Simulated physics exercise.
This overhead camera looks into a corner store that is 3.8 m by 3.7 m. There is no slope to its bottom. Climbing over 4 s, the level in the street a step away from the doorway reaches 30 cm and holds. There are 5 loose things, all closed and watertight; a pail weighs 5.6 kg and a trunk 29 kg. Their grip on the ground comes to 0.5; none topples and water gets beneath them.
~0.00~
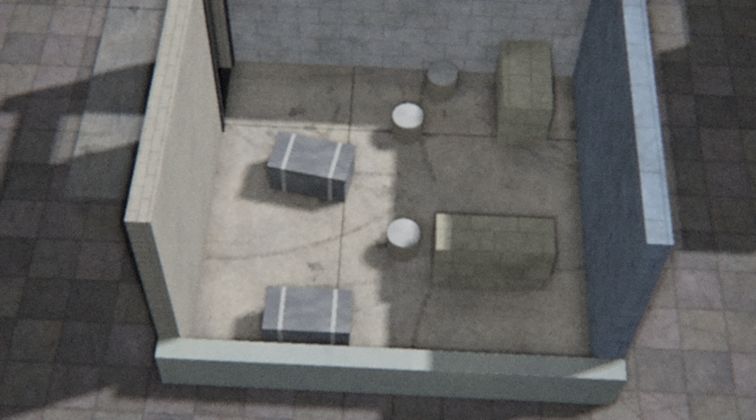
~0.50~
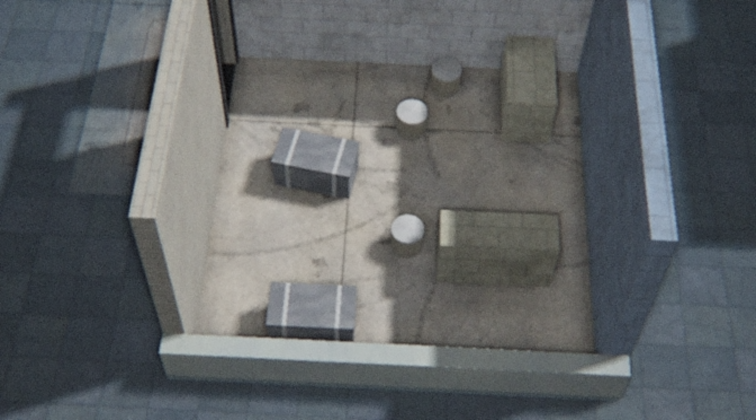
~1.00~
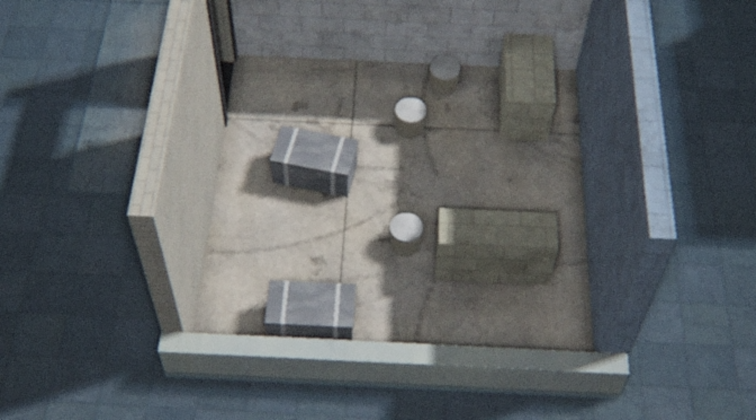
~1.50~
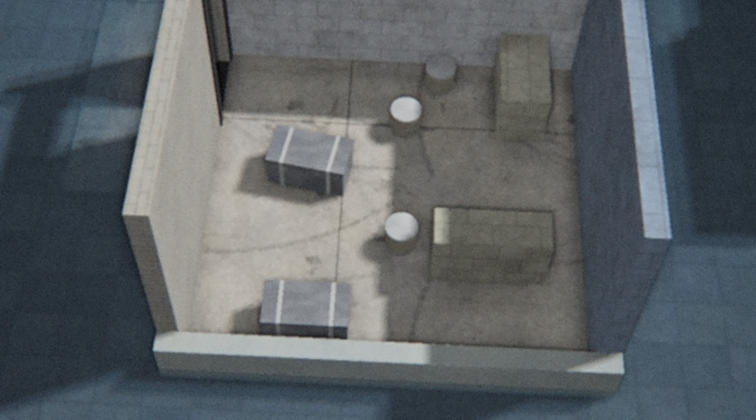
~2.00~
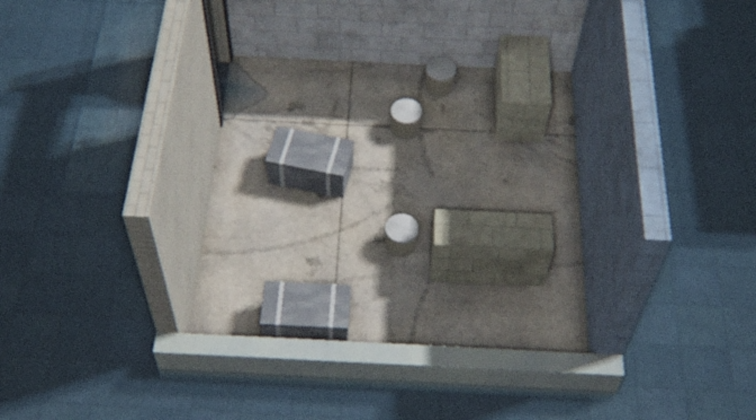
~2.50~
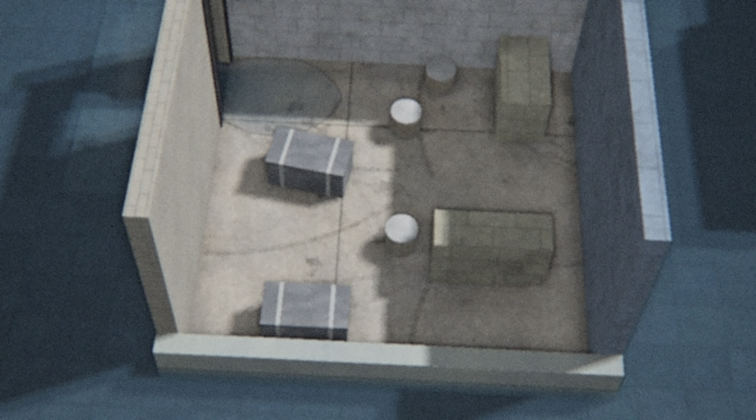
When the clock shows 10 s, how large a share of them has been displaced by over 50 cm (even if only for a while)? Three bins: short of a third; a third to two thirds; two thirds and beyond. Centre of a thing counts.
The share is a third up to two thirds.
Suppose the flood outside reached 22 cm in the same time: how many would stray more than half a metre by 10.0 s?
In that case the number is 2.
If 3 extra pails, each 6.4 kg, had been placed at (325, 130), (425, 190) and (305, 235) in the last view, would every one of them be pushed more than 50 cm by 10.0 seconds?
Sequence: Above the line / above the line / below the line.
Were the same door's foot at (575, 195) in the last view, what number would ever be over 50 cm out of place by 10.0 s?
That would give 4.
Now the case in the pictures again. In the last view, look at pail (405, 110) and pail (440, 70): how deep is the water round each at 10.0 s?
Depth approx. 7 cm / 5 cm.
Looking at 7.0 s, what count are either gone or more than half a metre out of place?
2 of them.
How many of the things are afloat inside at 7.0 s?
At that point I count 1.
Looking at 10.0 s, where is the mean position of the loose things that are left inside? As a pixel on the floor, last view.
I'd put it around (358, 278).
After 3.5 s 0 of 5 are over 50 cm from their spots; 0 afloat.
After 4.5 s 0 of 5 are over 50 cm from their spots; 1 afloat.
After 7.0 s 2 of 5 are over 50 cm from their spots; 1 afloat.
After 10.0 s 3 of 5 are over 50 cm from their spots, and 3 have been at some point; 1 afloat.
